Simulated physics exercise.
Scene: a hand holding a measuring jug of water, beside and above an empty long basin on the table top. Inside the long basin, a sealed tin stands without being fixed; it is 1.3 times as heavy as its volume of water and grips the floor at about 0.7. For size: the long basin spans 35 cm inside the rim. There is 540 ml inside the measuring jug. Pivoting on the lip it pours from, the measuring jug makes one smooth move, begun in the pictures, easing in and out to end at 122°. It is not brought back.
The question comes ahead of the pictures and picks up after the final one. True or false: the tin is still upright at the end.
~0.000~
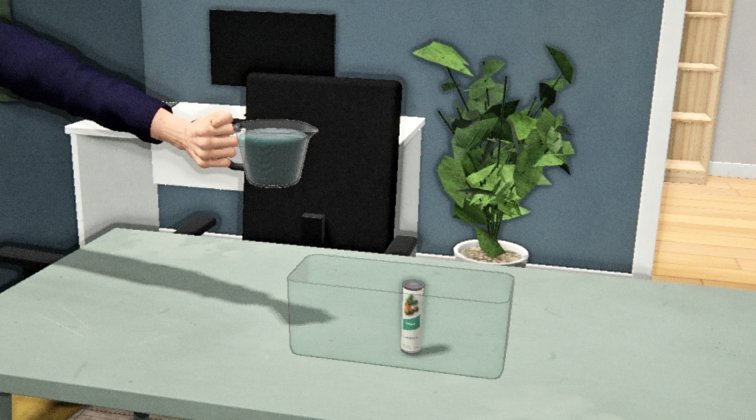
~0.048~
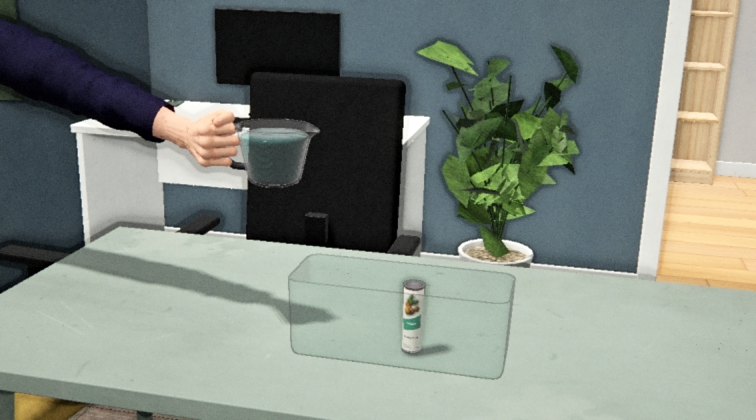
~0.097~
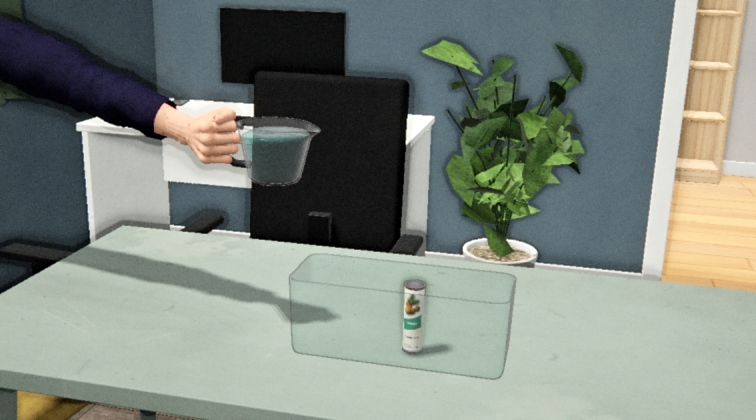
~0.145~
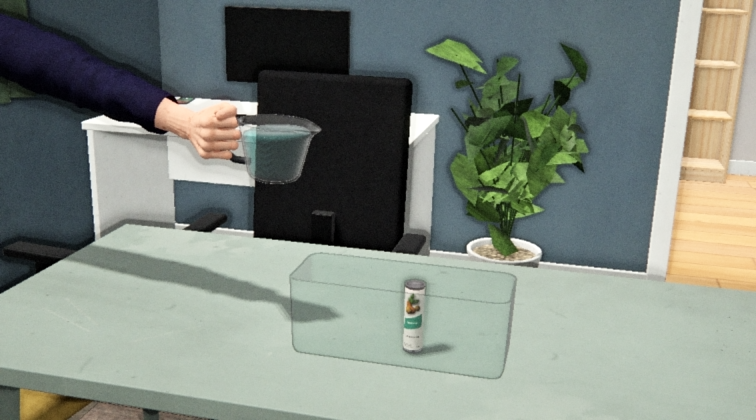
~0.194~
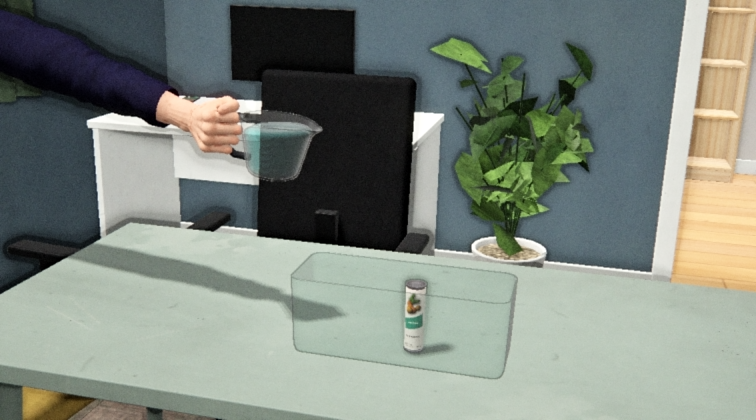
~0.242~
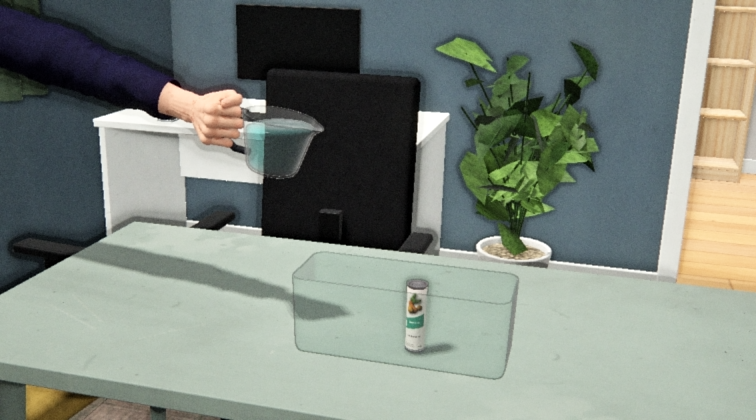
False.
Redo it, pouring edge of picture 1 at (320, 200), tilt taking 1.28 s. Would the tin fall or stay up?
Then the tin remains standing.
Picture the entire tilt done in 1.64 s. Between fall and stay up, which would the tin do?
In that case the tin does not tip.
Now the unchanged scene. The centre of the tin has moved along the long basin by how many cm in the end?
Looks like roughly 9.5 cm in total.
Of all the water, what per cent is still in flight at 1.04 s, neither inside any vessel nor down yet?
Something like 26 per cent is in the air then.
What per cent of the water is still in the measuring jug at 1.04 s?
Close to 3 percent of the total.
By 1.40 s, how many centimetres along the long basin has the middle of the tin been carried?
The tin is about 9 cm from where it started.
After 0.70 s the tilt is 70° and 60 per cent is still to pour; the tin stands where it began.
After 1.04 s the tilt is 112° and 3 per cent is still to pour; the tin stands 2 cm from where it began.
After 1.40 s the tilt is 122° and 0 per cent is still to pour; the tin lies on its side.
After 1.78 s the tilt is 122° and 0 per cent is still to pour; the tin lies on its side.
In the end the tin lies on its side.
